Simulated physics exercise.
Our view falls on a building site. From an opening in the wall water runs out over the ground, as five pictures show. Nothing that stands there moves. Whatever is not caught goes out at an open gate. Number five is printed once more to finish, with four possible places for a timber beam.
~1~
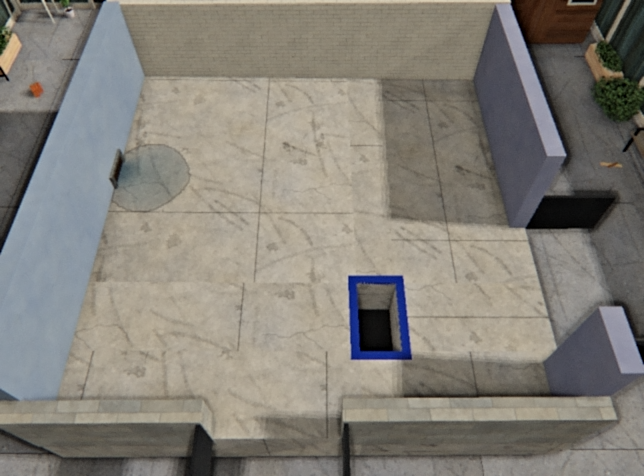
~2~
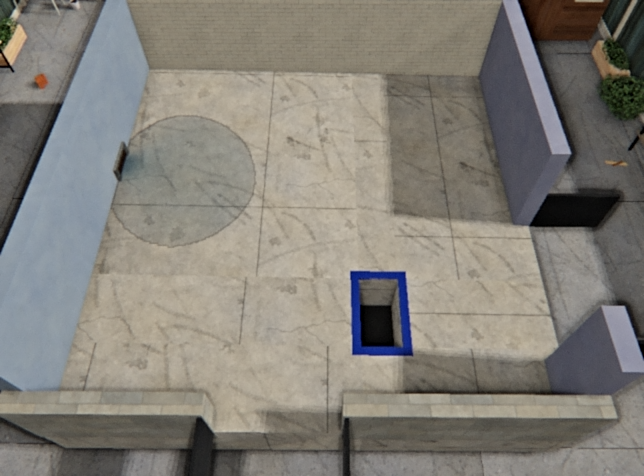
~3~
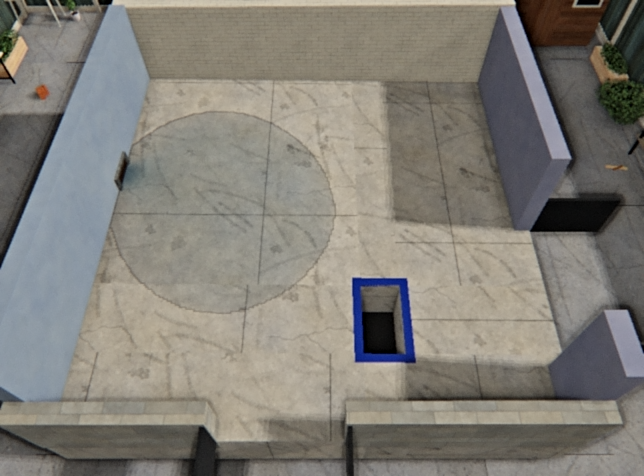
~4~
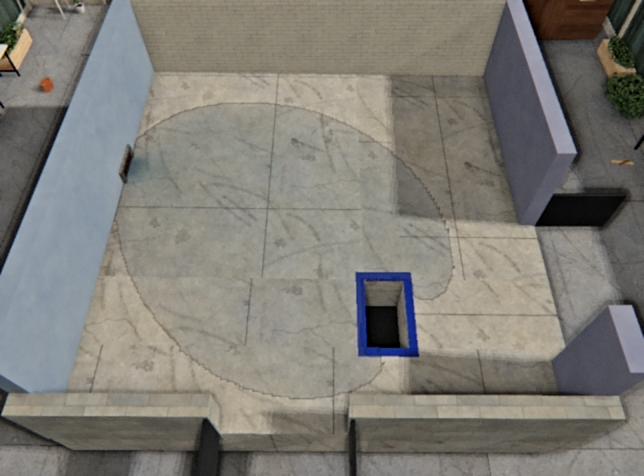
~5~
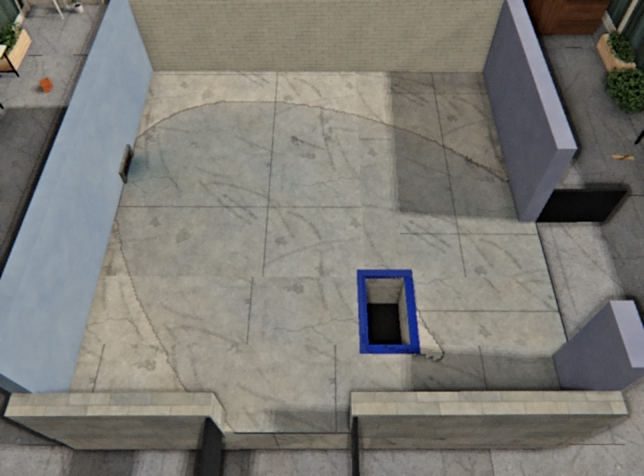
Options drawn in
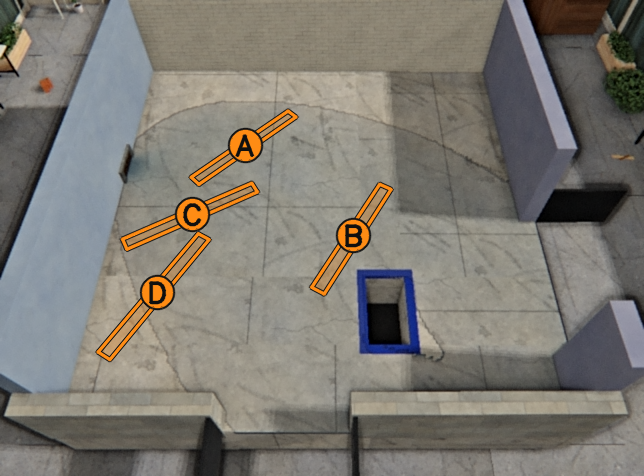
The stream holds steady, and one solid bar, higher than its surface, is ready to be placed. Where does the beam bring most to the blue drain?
D is best.
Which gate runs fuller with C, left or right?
More leaves on the right.
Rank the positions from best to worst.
Best to worst: D, A, C, B.
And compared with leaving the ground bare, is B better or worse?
It is worse.
On the marked copy, A from (195, 180) to (291, 114); B from (317, 290) to (385, 186); C from (124, 244) to (254, 187); D from (104, 355) to (203, 236).
With A, about 20 % of the stream goes into the blue drain, about 80 % out by the gates.
With B, about 3 % of the stream goes into the blue drain, about 97 % out by the gates.
With C, about 8 % of the stream goes into the blue drain, about 92 % out by the gates.
With D, about 30 % of the stream goes into the blue drain, about 70 % out by the gates.
